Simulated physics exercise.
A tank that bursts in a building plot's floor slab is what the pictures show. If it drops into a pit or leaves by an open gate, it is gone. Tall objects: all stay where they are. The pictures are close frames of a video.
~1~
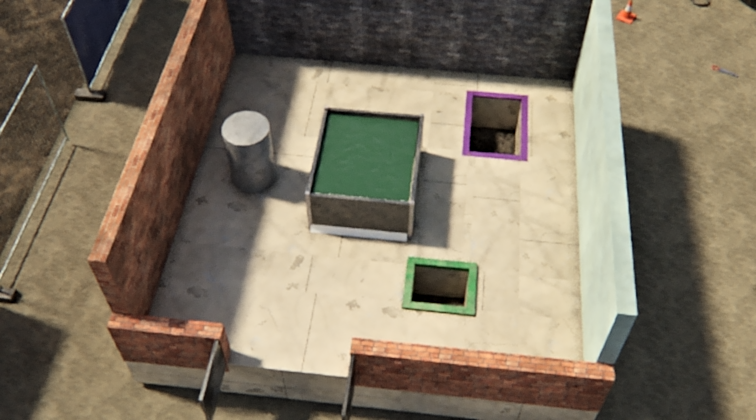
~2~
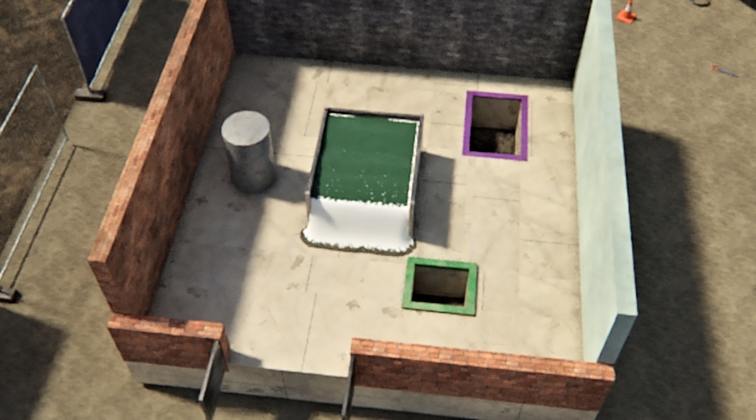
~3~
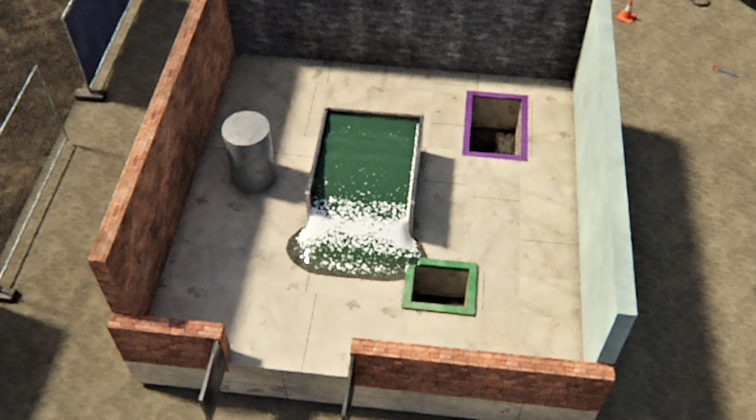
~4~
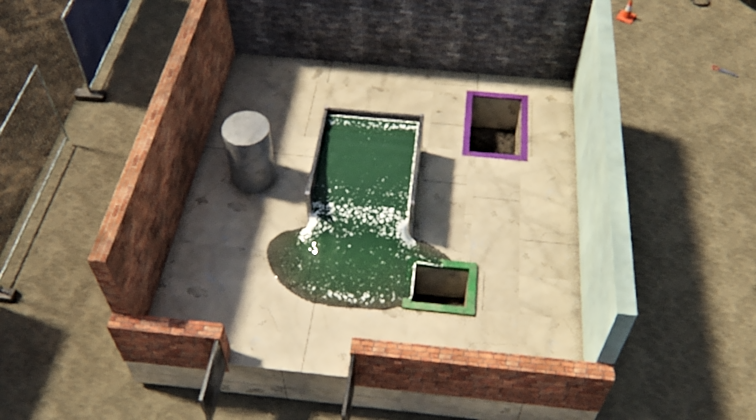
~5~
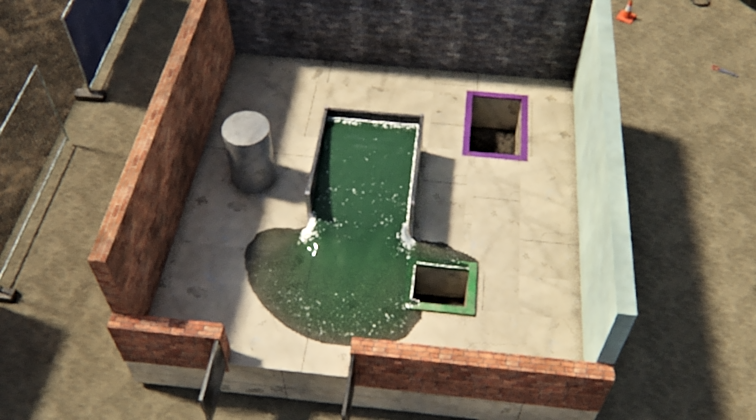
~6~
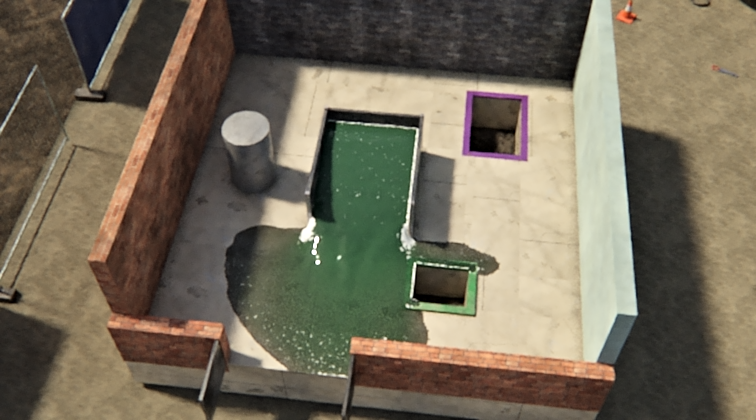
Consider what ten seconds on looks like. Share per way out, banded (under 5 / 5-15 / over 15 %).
In order: The gate ends up with a large portion - topping fifteen per cent; the purple pit ends up with a moderate portion - five to fifteen per cent; the green pit ends up with a moderate portion - five to fifteen per cent.
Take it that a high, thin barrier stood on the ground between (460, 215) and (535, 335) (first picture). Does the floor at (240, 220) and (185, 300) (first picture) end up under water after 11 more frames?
In turn: Free of water, covered.
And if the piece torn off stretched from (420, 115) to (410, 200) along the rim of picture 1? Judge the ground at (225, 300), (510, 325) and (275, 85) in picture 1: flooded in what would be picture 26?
Unsoaked, then soaked, then unsoaked.
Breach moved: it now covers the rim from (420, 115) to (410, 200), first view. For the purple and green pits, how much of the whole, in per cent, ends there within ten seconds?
In percent: Purple 40, green 2.
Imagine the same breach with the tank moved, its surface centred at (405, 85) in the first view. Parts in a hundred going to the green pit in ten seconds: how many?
The green pit gets around 20 per cent.
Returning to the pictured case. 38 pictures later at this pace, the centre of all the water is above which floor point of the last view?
Near (391, 246) in the last view.
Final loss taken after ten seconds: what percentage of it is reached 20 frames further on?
I'd estimate some 70 per cent.
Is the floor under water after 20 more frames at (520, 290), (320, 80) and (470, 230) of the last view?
Well, in turn they'd be wet underfoot, dry underfoot and dry underfoot.
A moment on, water covers 25 % of the floor; the gate 10 %, the purple pit 0 %, the green pit 3 %.
Next, water covers 30 % of the floor; the gate 24 %, the purple pit 0 %, the green pit 5 %.
Then, water covers 45 % of the floor; the gate 36 %, the purple pit 0 %, the green pit 7 %.
Later, water covers 70 % of the floor; the gate 45 %, the purple pit 2 %, the green pit 7 %.
In the end, water covers 85 % of the floor; the gate 49 %, the purple pit 7 %, the green pit 7 %.
